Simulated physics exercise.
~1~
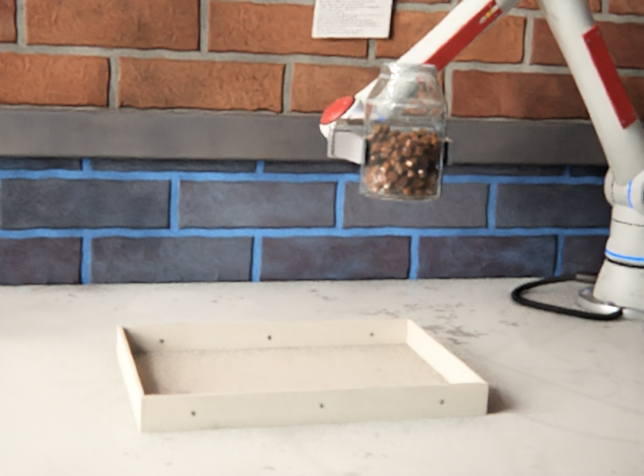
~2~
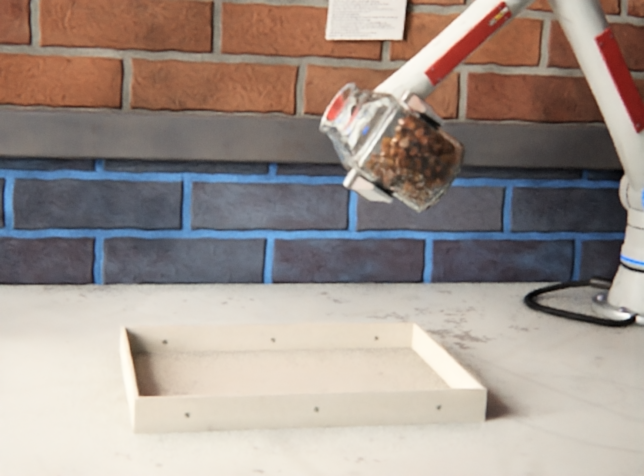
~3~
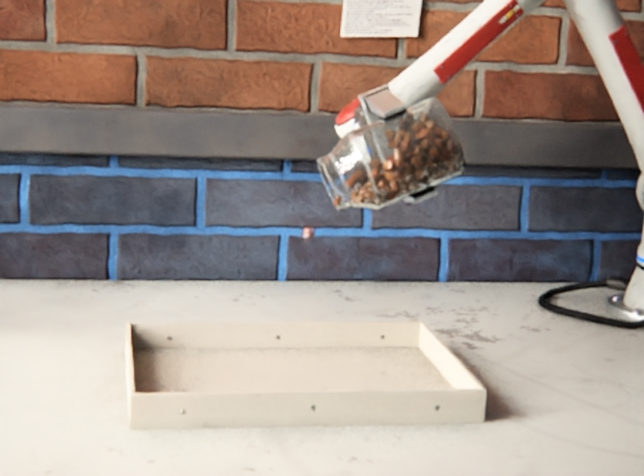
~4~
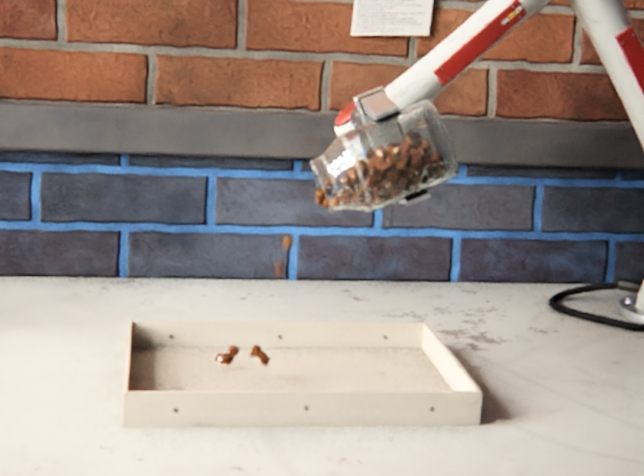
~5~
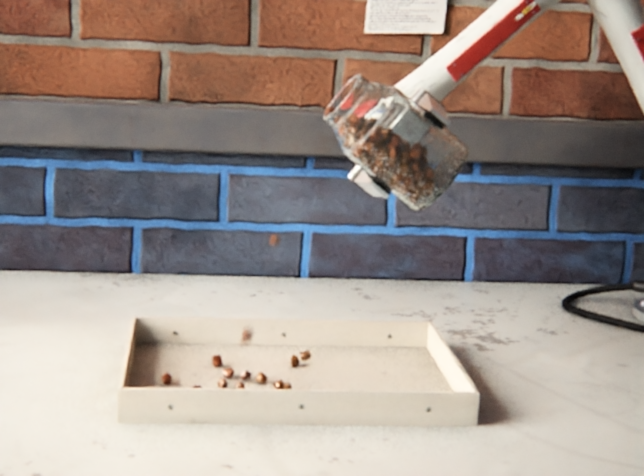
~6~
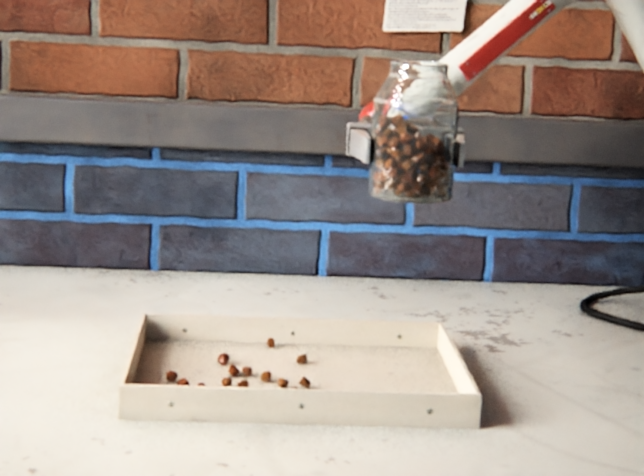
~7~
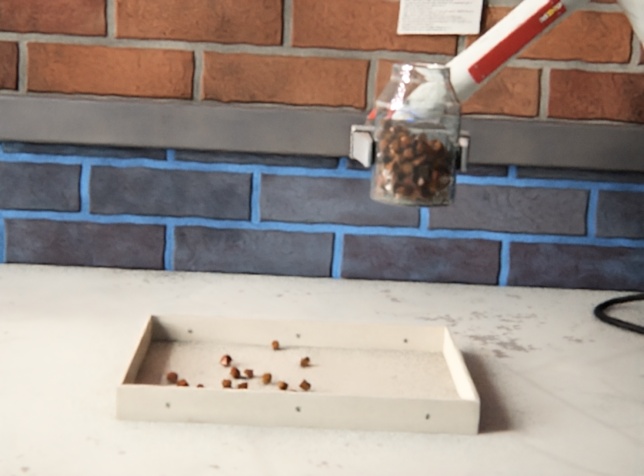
A robot arm held a clear jar of brown pellets above a shallow cream tray, tipped it to the left until some pellets dropped in, then turned it upright again, leaving a small scatter in the tray and most still in the jar.
